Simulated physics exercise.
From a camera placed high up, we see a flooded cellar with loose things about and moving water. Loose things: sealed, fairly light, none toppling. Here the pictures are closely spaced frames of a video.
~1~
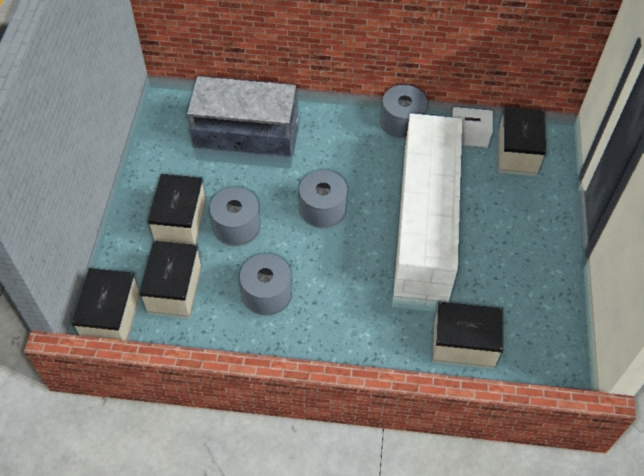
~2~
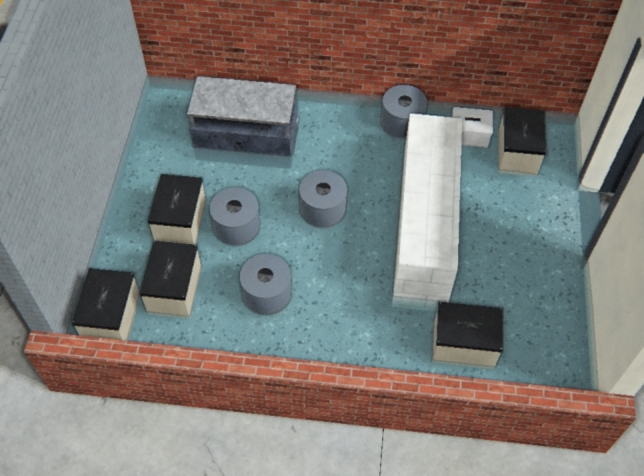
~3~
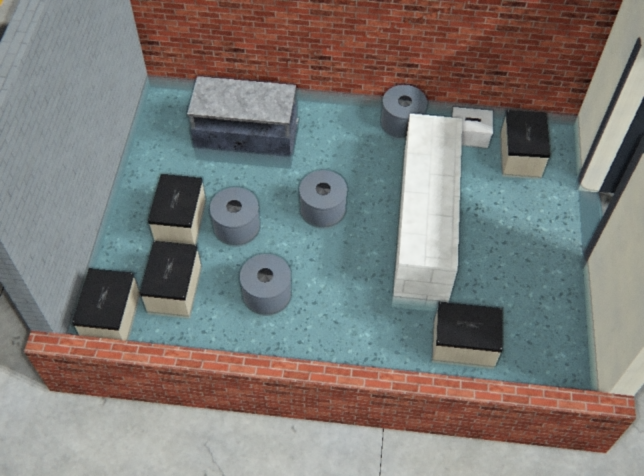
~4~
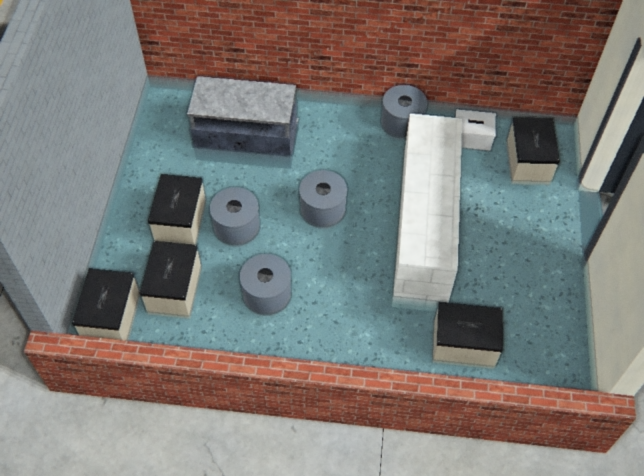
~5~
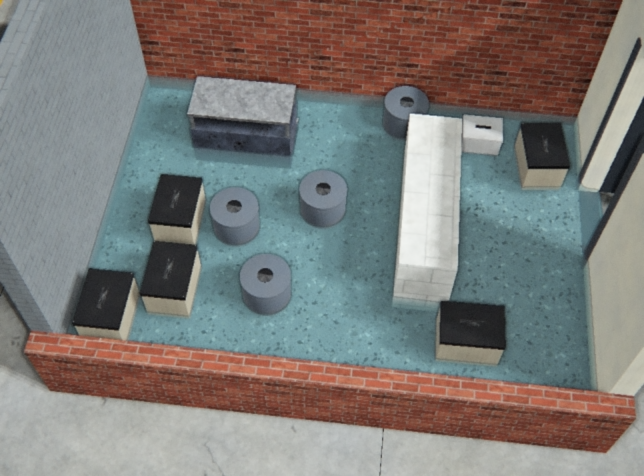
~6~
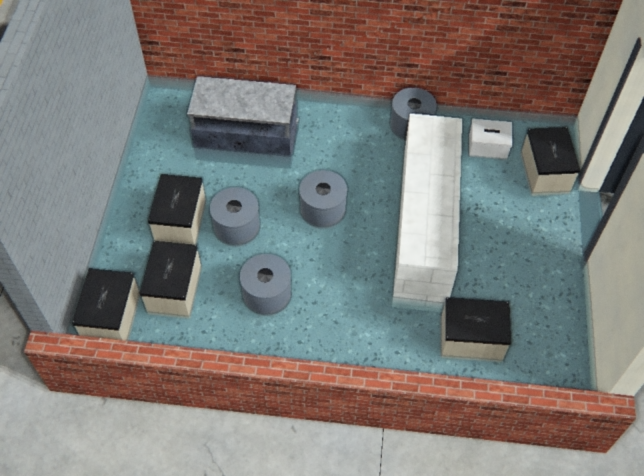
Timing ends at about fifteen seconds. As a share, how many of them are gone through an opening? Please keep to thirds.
Keeping to thirds, one to two thirds.
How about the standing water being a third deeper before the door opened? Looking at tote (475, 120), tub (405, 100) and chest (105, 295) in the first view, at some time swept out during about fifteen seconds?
Log - object 1: Lost; object 2: Lost; object 3: Still there.
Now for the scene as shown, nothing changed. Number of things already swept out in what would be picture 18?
2.
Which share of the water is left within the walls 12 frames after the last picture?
80 %.
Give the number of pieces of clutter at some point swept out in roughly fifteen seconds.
Count: 4.
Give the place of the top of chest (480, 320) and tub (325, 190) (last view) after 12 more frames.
I'd guess close to (561, 212) and close to (361, 180).
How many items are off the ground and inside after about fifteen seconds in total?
That makes 6.
A moment on, 0 of 10 are out; 10 afloat.
Next, 2 of 10 are out; 8 afloat.
Later, 4 of 10 are out; 6 afloat.
In the end, 4 of 10 are out; 6 afloat.
